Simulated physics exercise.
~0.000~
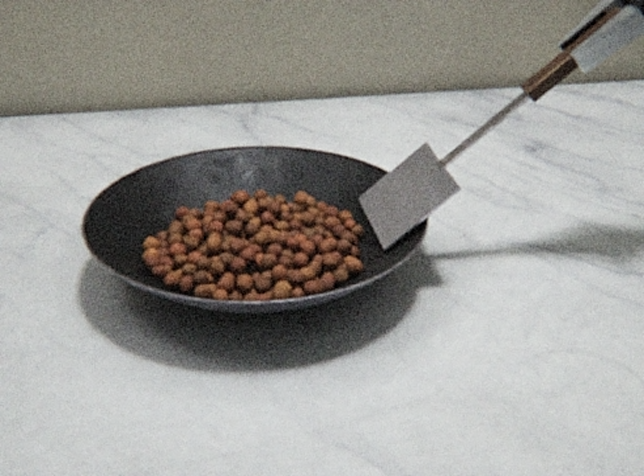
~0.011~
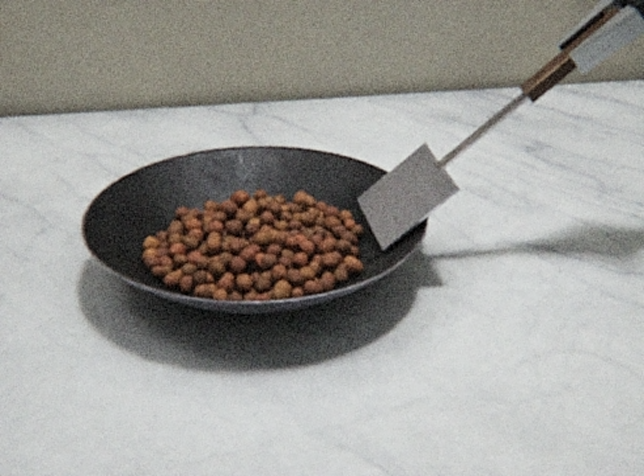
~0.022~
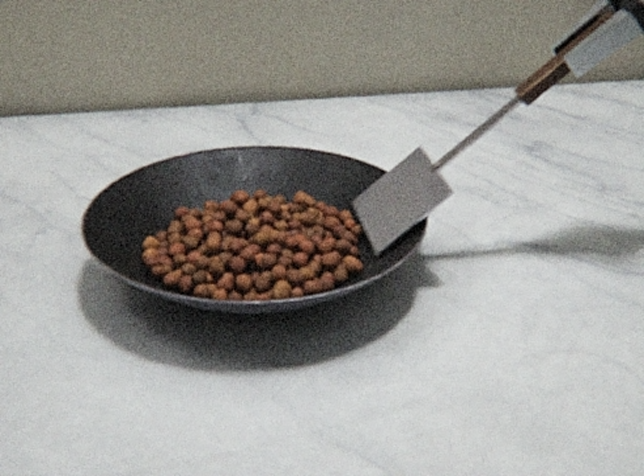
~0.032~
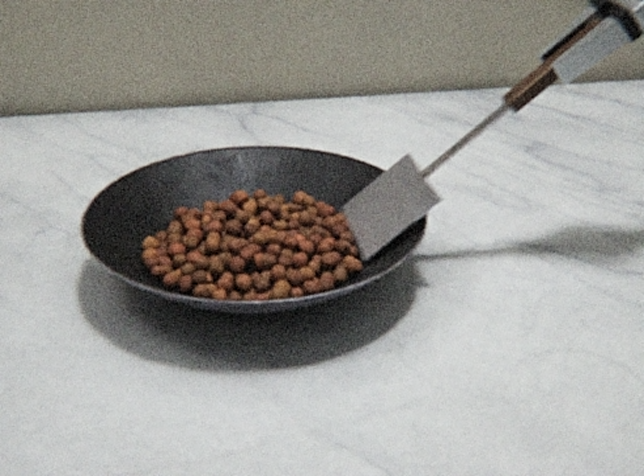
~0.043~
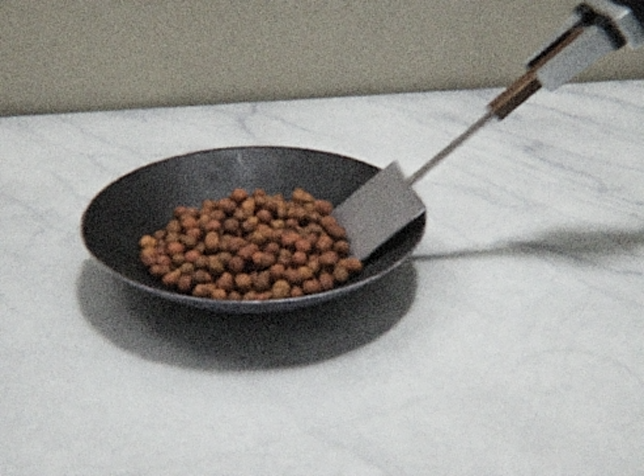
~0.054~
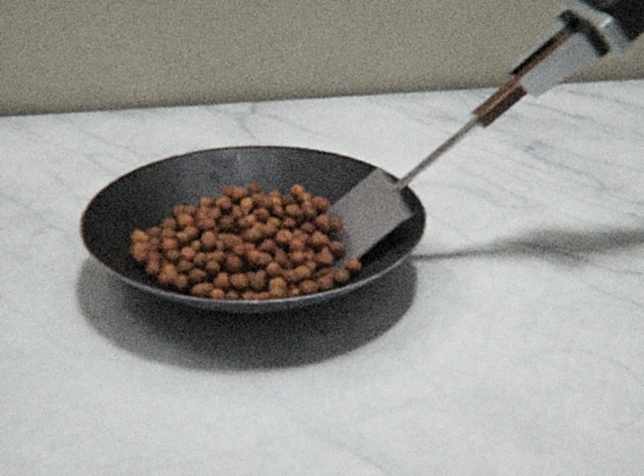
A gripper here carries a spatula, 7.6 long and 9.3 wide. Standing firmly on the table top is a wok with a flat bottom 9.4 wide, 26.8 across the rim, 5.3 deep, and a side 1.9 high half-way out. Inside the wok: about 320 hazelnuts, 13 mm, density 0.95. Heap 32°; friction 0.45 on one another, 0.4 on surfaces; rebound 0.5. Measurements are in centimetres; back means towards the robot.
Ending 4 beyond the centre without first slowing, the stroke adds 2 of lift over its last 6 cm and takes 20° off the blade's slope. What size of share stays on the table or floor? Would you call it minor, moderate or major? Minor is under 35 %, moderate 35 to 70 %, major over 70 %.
I would call it minor.
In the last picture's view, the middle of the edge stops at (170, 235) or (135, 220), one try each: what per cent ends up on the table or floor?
Estimates, in order: 45 % and 60 %.
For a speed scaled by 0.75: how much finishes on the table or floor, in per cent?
Roughly 5 percent ends on the table or floor.
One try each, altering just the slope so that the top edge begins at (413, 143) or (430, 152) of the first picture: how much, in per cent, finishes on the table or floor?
I'd say near 20 per cent for the first and near 15 per cent for the second.
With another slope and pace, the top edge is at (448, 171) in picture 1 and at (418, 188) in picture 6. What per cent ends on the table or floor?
0 per cent.
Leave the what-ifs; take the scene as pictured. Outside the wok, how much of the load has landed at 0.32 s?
My estimate is roughly 10 %.
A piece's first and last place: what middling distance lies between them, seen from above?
The answer is about 7 cm.
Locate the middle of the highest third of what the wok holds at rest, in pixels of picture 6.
Somewhere around (143, 226) in the last picture.
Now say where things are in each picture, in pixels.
The first picture shows spatula top edge at (443, 164), sloping 40°; upper third of the load around (256, 238), from x 150 to 355, top at y 195; 316 in the wok.
The second picture shows spatula top edge at (442, 165), sloping 40°; upper third of the load around (256, 238), from x 150 to 355, top at y 195.
The third picture shows spatula top edge at (436, 168), sloping 40°; upper third of the load around (255, 238), from x 150 to 355, top at y 195.
The fourth picture shows spatula top edge at (425, 175), sloping 40°; upper third of the load around (253, 239), from x 150 to 355, top at y 195.
The fifth picture shows spatula top edge at (410, 183), sloping 40°; upper third of the load around (253, 237), from x 150 to 355, top at y 195.
The sixth picture shows spatula top edge at (395, 190), sloping 40°; upper third of the load around (249, 235), from x 140 to 355, top at y 190; 316 in the wok.
By 0.08 s, sloping 39°, highest piece 5 above the table; 316 in the wok.
By 0.11 s, sloping 32°, highest piece 7 above the table; 316 in the wok.
By 0.32 s, sloping 20°, highest piece 7 above the table; 268 in the wok, 38 on the table or floor, 10 on the blade or in flight.
By 1.37 s, sloping 20°, highest piece 6 above the table; 266 in the wok, 50 on the table or floor.
Final count, 266 in the wok, 50 on the table or floor. That is 16 % on the table or floor.
